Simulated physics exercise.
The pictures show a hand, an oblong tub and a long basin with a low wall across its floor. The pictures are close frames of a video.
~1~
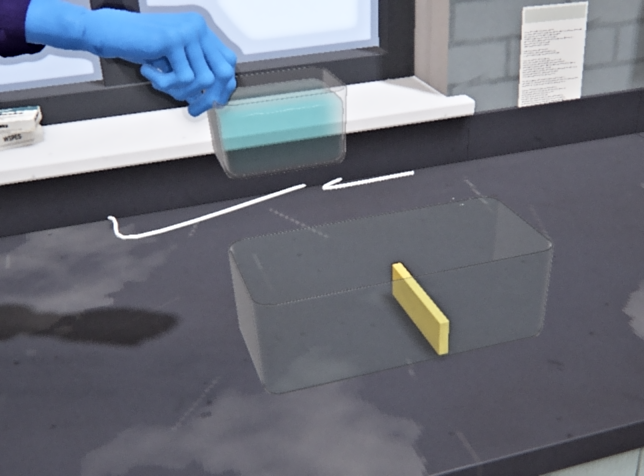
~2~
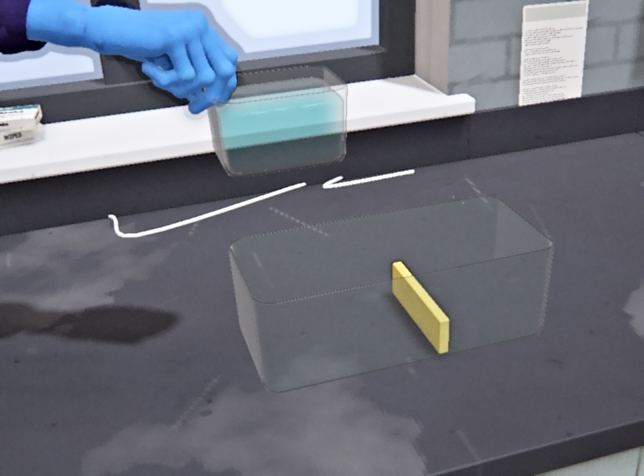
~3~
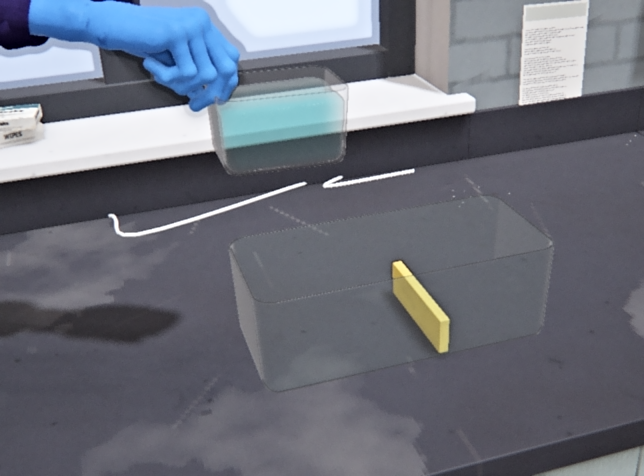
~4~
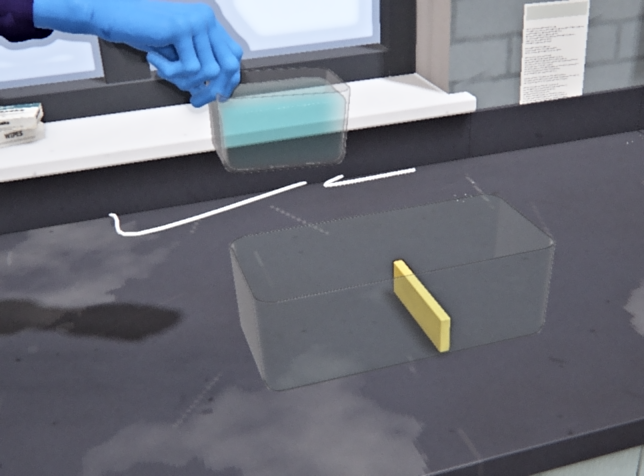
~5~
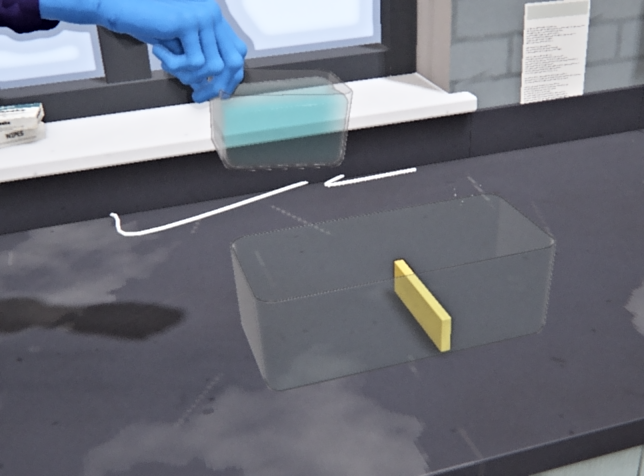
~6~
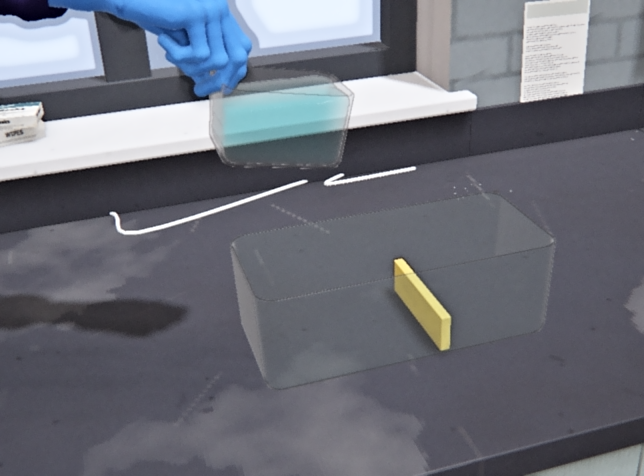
Blue-gloved hand slowly tilting a clear tub of teal liquid slightly to the right above a long transparent basin with a yellow divider.
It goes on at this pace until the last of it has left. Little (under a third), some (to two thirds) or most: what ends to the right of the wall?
The share right of the wall is from a third to two thirds.
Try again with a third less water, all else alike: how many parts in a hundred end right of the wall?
It comes to 5 per cent or so.
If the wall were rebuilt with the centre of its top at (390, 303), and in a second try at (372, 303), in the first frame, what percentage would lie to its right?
About 70 and 80 per cent.
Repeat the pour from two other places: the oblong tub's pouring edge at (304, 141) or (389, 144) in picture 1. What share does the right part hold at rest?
Near 5 % and 75 %.
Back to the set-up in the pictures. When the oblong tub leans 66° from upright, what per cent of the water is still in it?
It comes to 50 per cent or so.
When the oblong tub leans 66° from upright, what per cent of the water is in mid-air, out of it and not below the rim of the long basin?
Near 35 %.
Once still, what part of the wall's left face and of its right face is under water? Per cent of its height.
The left part 30 per cent, the right part 40.
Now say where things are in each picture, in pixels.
Tilt 0°; pouring edge (335, 79); surface from (212, 103) to (332, 87); the long basin's rim runs from (240, 274) to (524, 221); the wall's top is at (419, 292), in the first frame.
Tilt 0°; pouring edge (336, 78); surface from (212, 102) to (332, 86), in the second frame.
Tilt 2°; pouring edge (337, 79); surface from (213, 100) to (332, 87), in the third frame.
Tilt 4°; pouring edge (339, 80); surface from (215, 100) to (335, 86), in the fourth frame.
Tilt 7°; pouring edge (341, 83); surface from (217, 100) to (336, 86), in the fifth frame.
Tilt 11°; pouring edge (342, 86); surface from (218, 99) to (339, 85), in the sixth frame.
A moment on, the oblong tub is tipped part way and 50 per cent is still to pour, 11 is left of the wall and 7 right of it.
Next, the oblong tub is tipped right over and 7 per cent is still to pour, 42 is left of the wall and 42 right of it.
Then the oblong tub is tipped right over and 0 per cent is still to pour, 56 is left of the wall and 43 right of it.
Later the oblong tub is tipped right over and 0 per cent is still to pour, 56 is left of the wall and 44 right of it.
Finally, 56 per cent lies left of the wall, 44 right of it and 1 outside.
